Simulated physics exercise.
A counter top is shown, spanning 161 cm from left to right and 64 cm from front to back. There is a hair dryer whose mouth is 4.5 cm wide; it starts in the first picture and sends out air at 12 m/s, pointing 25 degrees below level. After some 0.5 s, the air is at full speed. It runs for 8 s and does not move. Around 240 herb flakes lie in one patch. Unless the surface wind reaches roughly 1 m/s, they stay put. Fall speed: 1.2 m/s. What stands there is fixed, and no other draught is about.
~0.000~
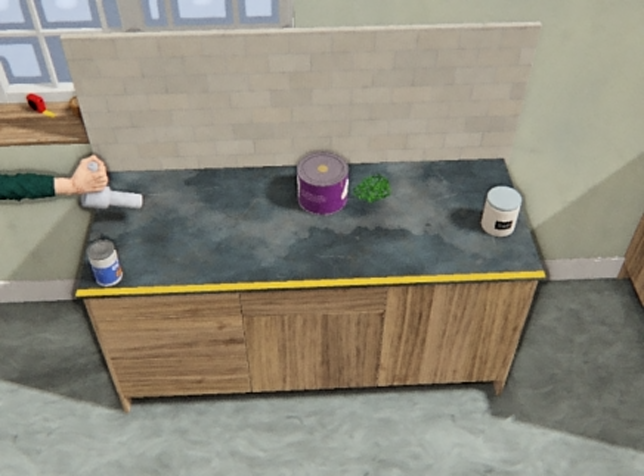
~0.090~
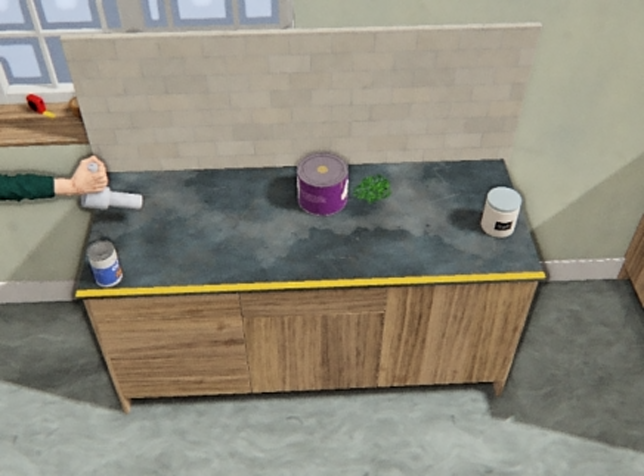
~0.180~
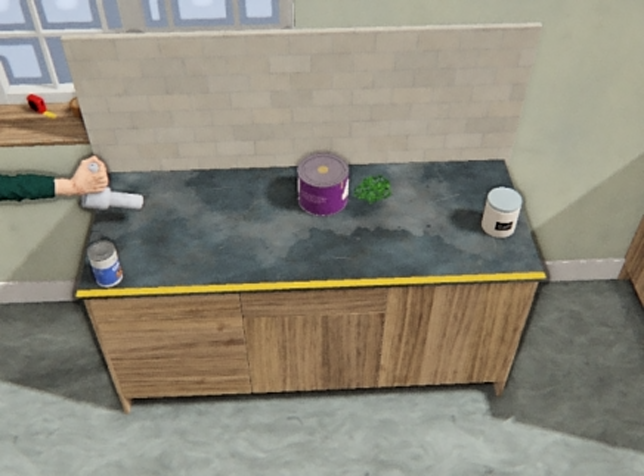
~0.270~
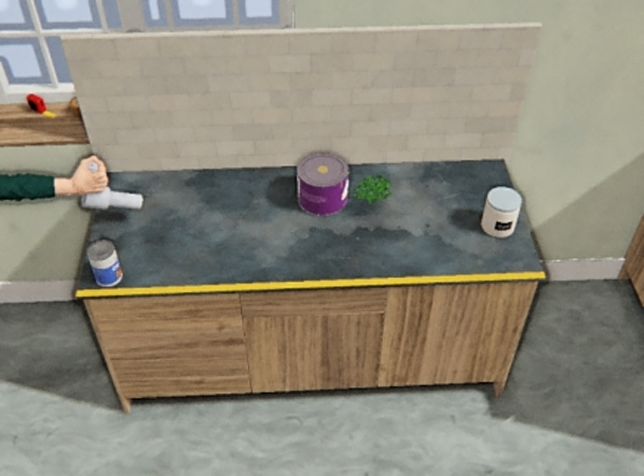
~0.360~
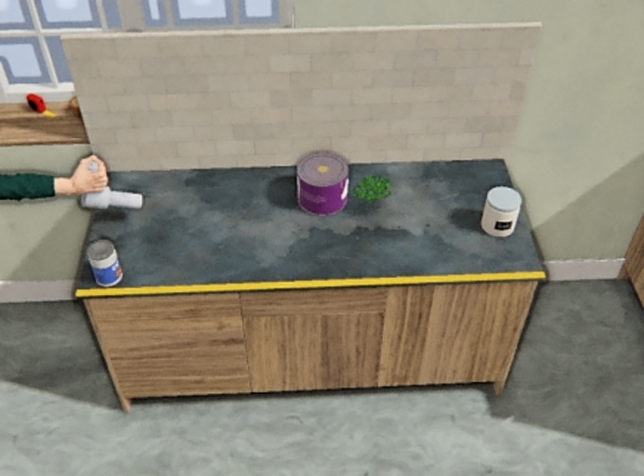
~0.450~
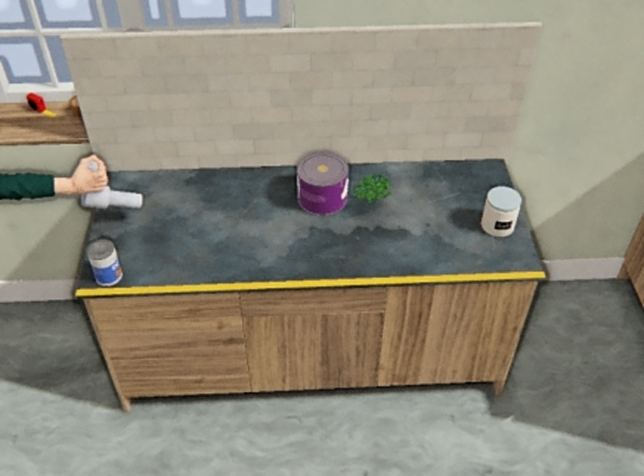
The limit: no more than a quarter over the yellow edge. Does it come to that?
My prediction: The spill over that edge stays at or below a quarter.
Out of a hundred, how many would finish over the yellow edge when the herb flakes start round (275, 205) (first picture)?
Then about 2 %.
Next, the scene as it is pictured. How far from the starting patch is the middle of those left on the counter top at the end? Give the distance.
0 cm.
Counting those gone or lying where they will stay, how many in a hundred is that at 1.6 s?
The share is near 30 per cent.
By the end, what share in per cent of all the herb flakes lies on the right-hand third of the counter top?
Near 40 per cent at the end.
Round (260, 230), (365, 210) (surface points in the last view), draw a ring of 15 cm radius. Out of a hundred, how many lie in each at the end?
Estimates in listed order: 0 %; 70 %.
After 1.6 s, 72 % are on the move or not yet settled, 0 % are over the yellow edge; the middle of those still in play is near (376, 188).
After 2.6 s, 68 % are on the move or not yet settled, 0 % are over the yellow edge; the middle of those still in play is near (376, 188).
After 4.4 s, 56 % are on the move or not yet settled, 0 % are over the yellow edge; the middle of those still in play is near (374, 190).
After 8.0 s, at the end, 0 % are over the yellow edge; the middle of those still in play is near (374, 190).
